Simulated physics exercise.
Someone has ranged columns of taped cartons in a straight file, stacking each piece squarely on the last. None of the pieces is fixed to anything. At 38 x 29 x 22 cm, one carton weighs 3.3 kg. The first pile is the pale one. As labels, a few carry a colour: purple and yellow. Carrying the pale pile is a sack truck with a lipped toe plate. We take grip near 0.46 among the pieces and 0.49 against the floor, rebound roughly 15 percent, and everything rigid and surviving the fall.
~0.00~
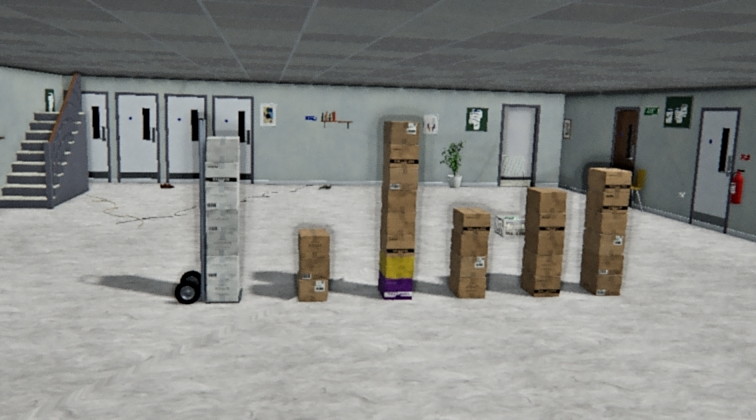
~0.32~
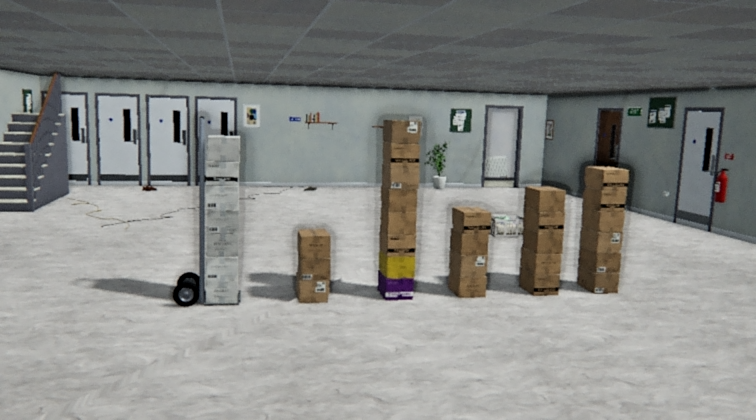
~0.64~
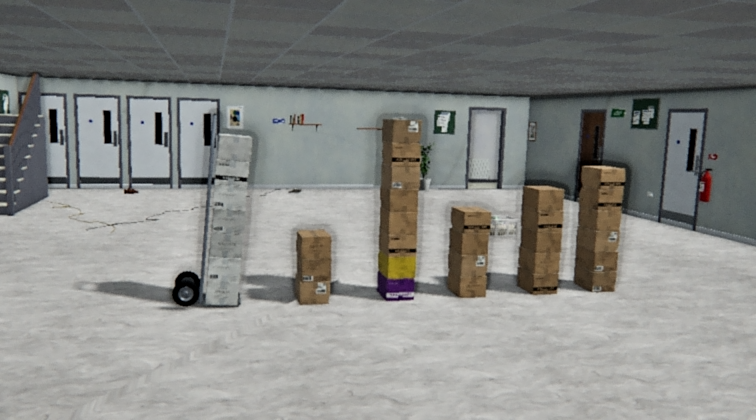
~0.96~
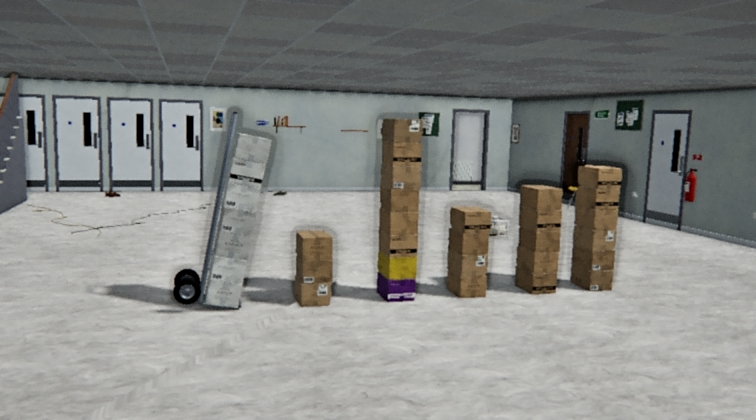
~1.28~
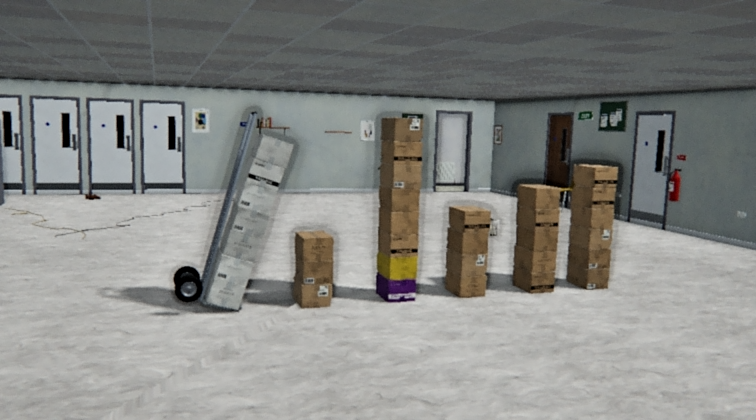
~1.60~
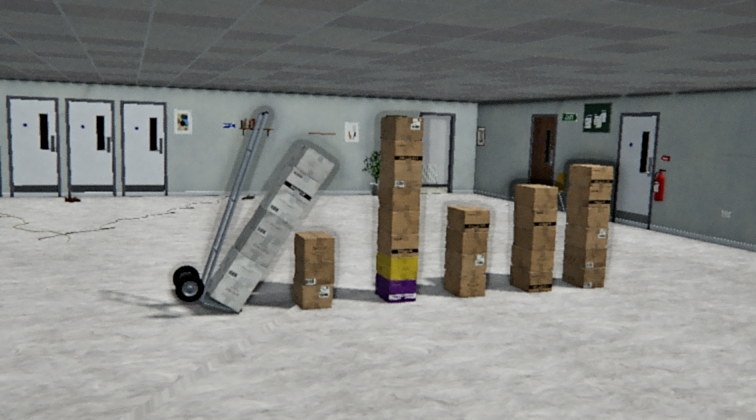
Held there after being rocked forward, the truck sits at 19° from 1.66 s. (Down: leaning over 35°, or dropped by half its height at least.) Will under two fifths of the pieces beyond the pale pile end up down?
Yes, under two fifths.
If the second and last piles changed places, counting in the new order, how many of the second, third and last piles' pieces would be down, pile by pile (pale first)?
Pile by pile, you'd see second at 6, third at 8 and last at 2 down.
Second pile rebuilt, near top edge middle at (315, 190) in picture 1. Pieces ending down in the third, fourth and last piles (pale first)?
You'd get third 8, fourth 4 and last 6.
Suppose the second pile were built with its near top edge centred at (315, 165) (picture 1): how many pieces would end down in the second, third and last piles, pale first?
Second 6, third 8, last 6.
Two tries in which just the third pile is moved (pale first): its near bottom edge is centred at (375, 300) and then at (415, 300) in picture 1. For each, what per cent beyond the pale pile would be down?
You'd get 80 percent the first time and 0 percent the second.
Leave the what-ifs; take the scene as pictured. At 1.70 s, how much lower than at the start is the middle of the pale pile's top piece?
I'd put it at close to 30 cm below where it started.
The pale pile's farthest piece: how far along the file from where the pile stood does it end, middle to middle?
It ends around 130 cm away.
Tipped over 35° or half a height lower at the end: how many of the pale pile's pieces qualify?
Count: 7.
By 1.70 s, 7 of the pale pile down; none of the 26 other cartons down.
By 1.92 s, 7 of the pale pile down; none of the 26 other cartons down, 1 disturbed.
By 2.20 s, 7 of the pale pile down; none of the 26 other cartons down, 8 disturbed.
When it is over (3.6 s), 7 of the pale pile down; none of the 26 other cartons down, 6 disturbed; yellow carton unmoved; purple carton unmoved. That is 0 per cent. In pixels of the last frame, middles, yellow carton near (397, 265), purple carton near (396, 287).
